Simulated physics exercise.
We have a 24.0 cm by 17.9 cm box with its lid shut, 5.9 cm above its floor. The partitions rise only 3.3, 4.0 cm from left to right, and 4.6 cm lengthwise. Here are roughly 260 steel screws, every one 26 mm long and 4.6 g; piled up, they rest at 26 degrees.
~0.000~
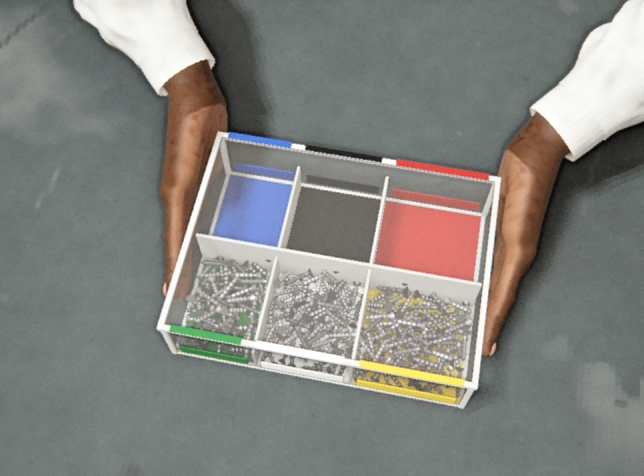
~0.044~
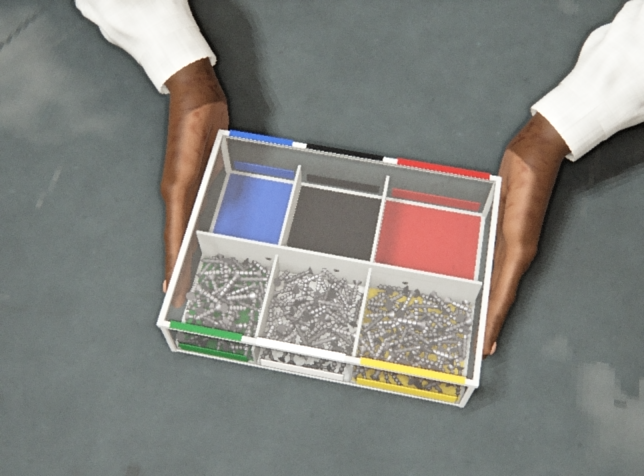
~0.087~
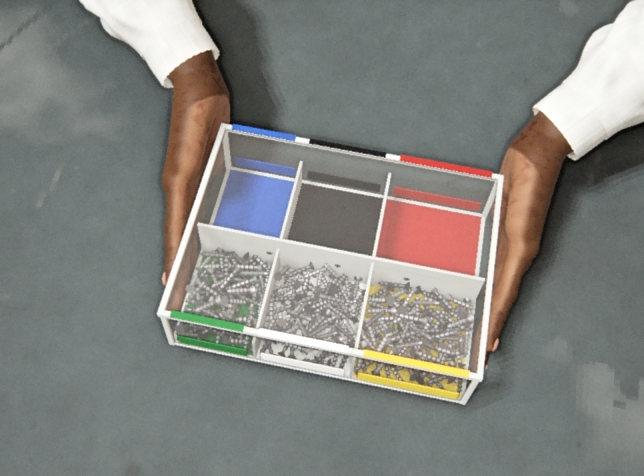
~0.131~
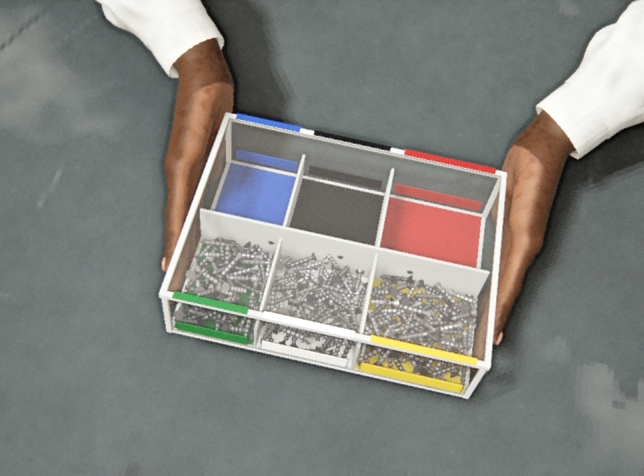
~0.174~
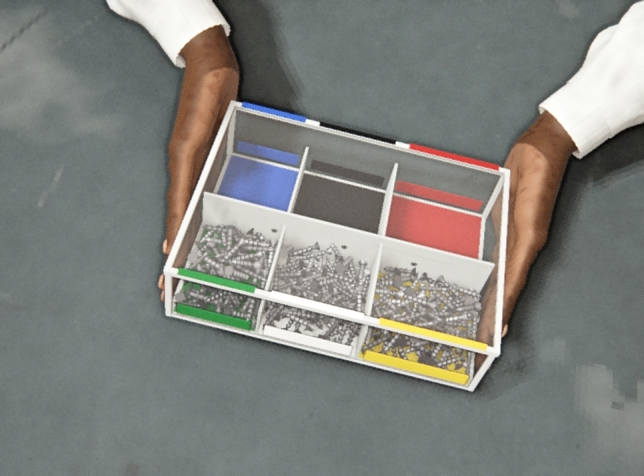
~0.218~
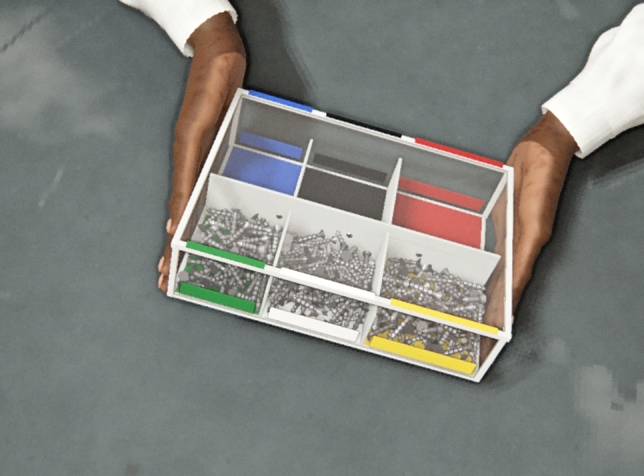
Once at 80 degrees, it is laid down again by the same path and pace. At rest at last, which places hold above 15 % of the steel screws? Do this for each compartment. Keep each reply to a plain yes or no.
Here goes: Red no; blue no; green yes; yellow yes; white yes; black no.
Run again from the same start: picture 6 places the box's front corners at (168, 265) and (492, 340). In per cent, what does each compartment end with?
So it works out as red at 0 percent, blue at 0 percent, green at 25 percent, yellow at 40 percent, white at 30 percent and black at 5 percent.
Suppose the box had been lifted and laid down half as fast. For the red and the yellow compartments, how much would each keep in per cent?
Red 5 %, yellow 35 %.
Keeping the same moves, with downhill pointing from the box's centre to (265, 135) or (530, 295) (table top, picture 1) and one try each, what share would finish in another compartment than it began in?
Some 10 and 30 per cent.
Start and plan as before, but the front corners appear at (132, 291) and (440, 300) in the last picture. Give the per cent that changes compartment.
In that case close to 25 per cent.
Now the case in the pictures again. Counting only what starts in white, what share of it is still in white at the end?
About 90 in a hundred.
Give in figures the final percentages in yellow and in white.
Yellow at 40 and white at 30, in per cent.
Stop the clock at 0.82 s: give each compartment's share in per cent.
Red 0, blue 0, green 25, yellow 40, white 30, black 0.
After 0.82 s, tilt 79 degrees; green 25 %, yellow 40 %, white 30 %.
After 1.22 s, tilt 34 degrees; red 5 %, green 25 %, yellow 40 %, white 30 %, black 5 %.
After 1.71 s, tilt 0 degrees; red 5 %, green 25 %, yellow 40 %, white 30 %, black 5 %.
By 2.1 s all is still; red 5 %, blue 0 %, green 25 %, yellow 40 %, white 30 %, black 5 %.
